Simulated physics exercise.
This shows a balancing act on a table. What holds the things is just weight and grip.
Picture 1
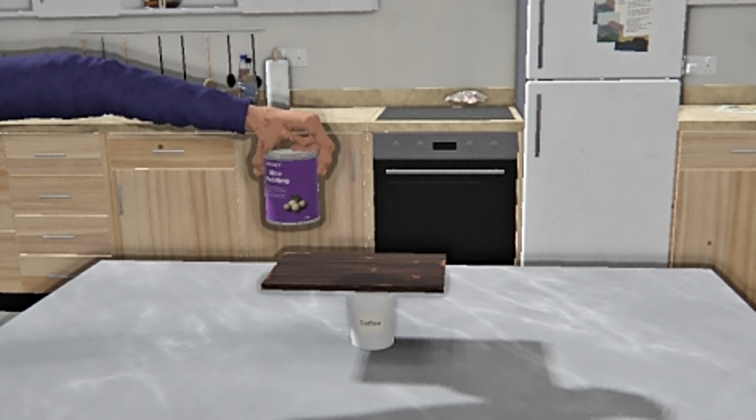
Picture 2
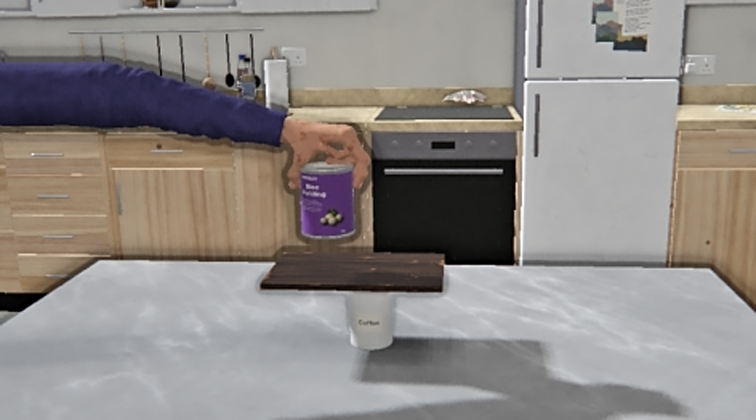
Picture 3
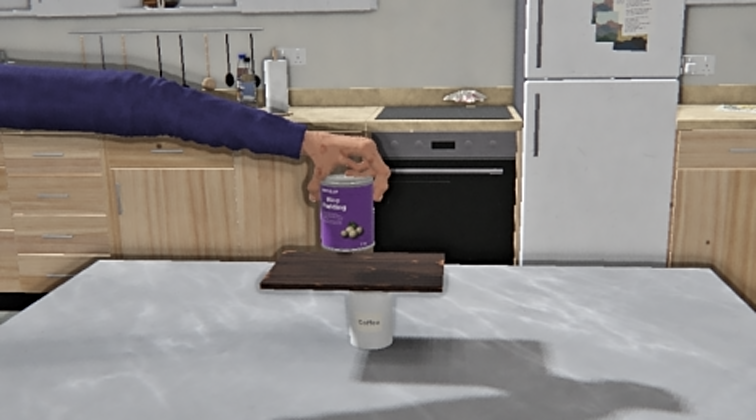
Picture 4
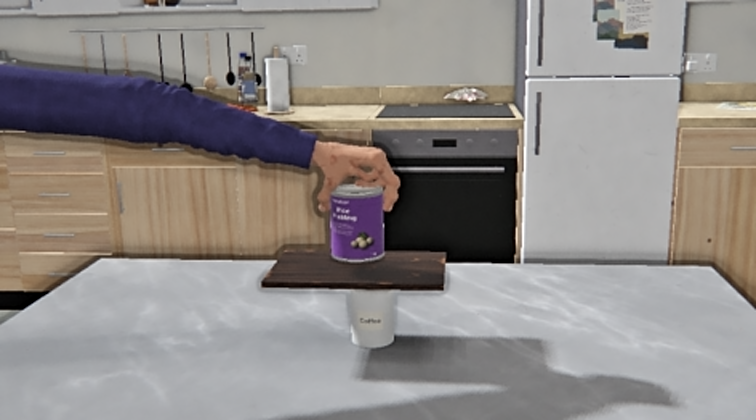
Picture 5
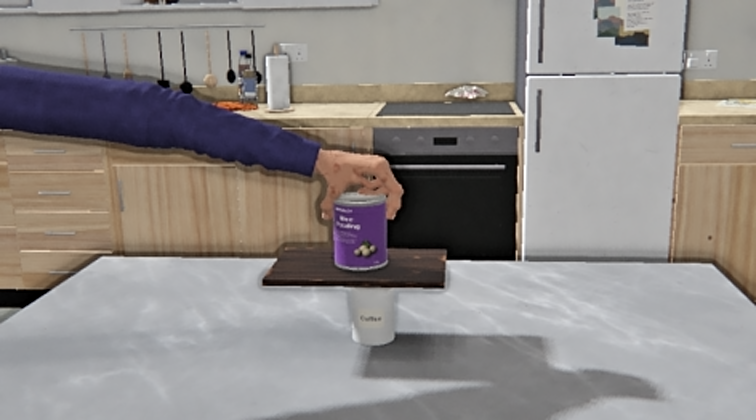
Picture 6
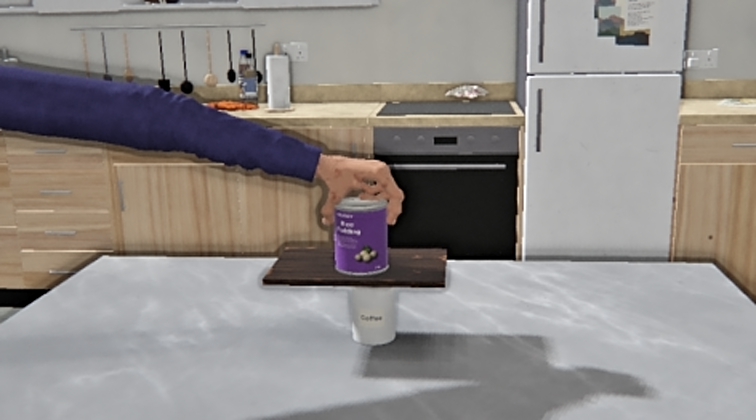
A hand in a dark blue sleeve, reaching in from the left, carries a purple tin rightward and down, then lowers it more slowly onto a dark board, still gripping its top. The board lies across a white cup on a pale marbled table. Behind, seen from the front by a nearly still camera, are wooden cabinets, a black oven and a white fridge.
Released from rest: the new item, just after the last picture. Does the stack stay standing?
Yes: The balance lasts.
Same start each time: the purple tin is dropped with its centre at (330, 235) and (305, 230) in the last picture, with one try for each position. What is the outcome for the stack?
Result of try one is that it tips over, and of try two that it tips over.
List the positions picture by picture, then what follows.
The first picture shows coming down; purple tin (292, 186); black board (359, 271).
The second picture shows coming down; purple tin (328, 199); black board (357, 271).
The third picture shows coming down; purple tin (347, 212); black board (357, 271).
The fourth picture shows coming down; purple tin (357, 222); black board (359, 269).
The fifth picture shows coming down; purple tin (361, 231); black board (359, 267).
The sixth picture shows in place under the hand; purple tin (361, 235); black board (360, 266).
Then, 0.20 s past the last view, nothing moves.
Then, 0.50 s past the last view, purple tin resting near (361, 236).
Finally, all 3 still in place. Final places as the last picture's camera would see them, purple tin near (361, 236). The stack holds.
